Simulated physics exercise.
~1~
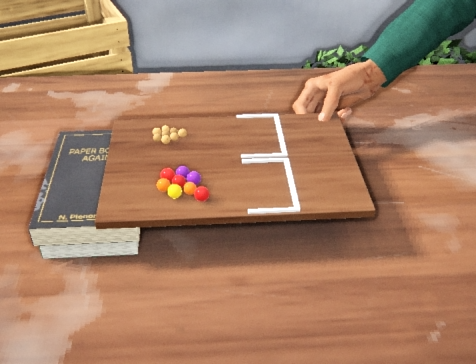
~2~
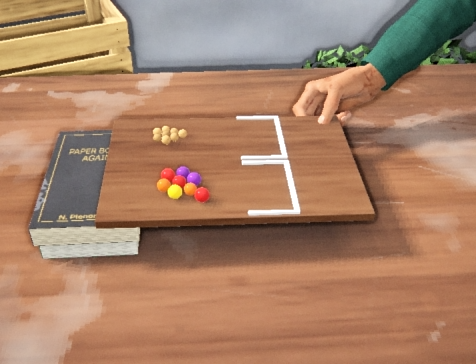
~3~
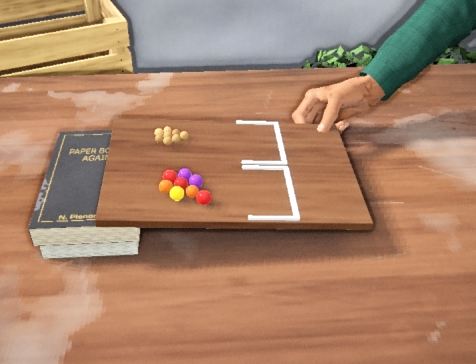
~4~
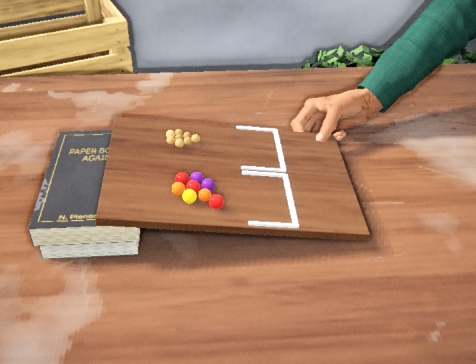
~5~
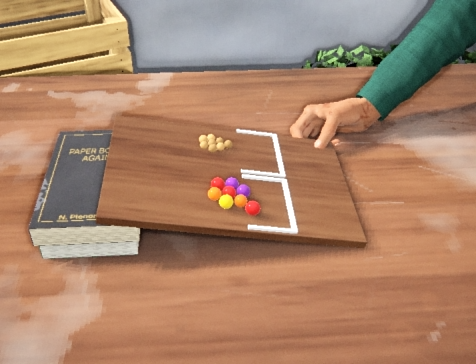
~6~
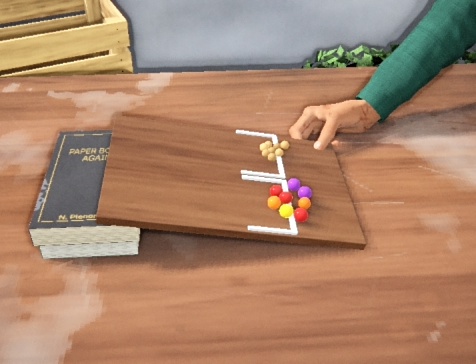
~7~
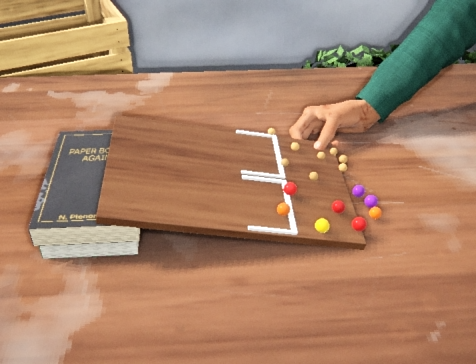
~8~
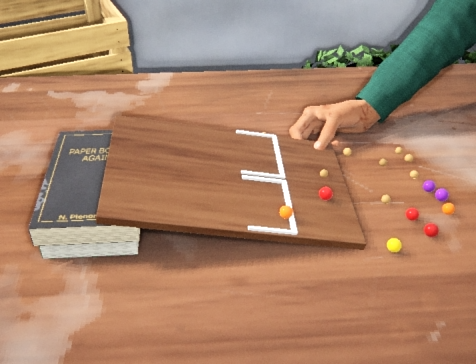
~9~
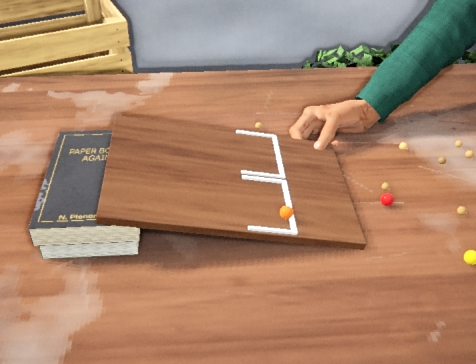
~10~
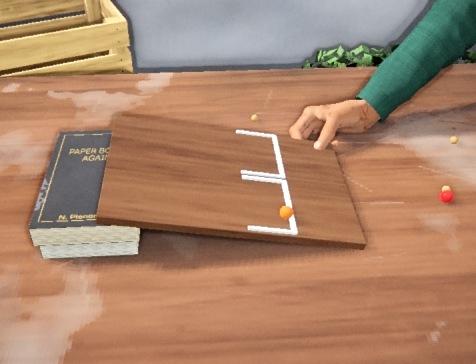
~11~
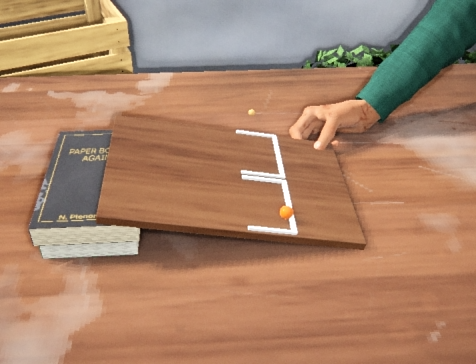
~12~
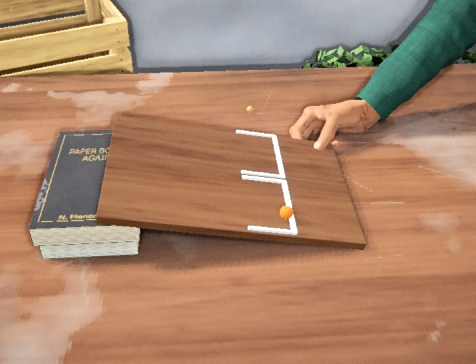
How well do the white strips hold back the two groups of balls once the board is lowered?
Neither strip holds its group back. The coloured balls pass the near strip except for one orange ball that stays there, and the small tan balls all get past the far strip.
To begin with, a wooden board lies with its left end on a stack of books while a hand in a green sleeve holds the right end, with small tan balls and larger coloured balls grouped before white strips. The hand lowers the right end until it meets the table, and both groups start rolling right. They reach the strips, and most pass them and spread onto the table. The balls roll away out of view to the right. At the end, one orange ball stays at the near strip and one tan ball sits on the table behind the tilted board.
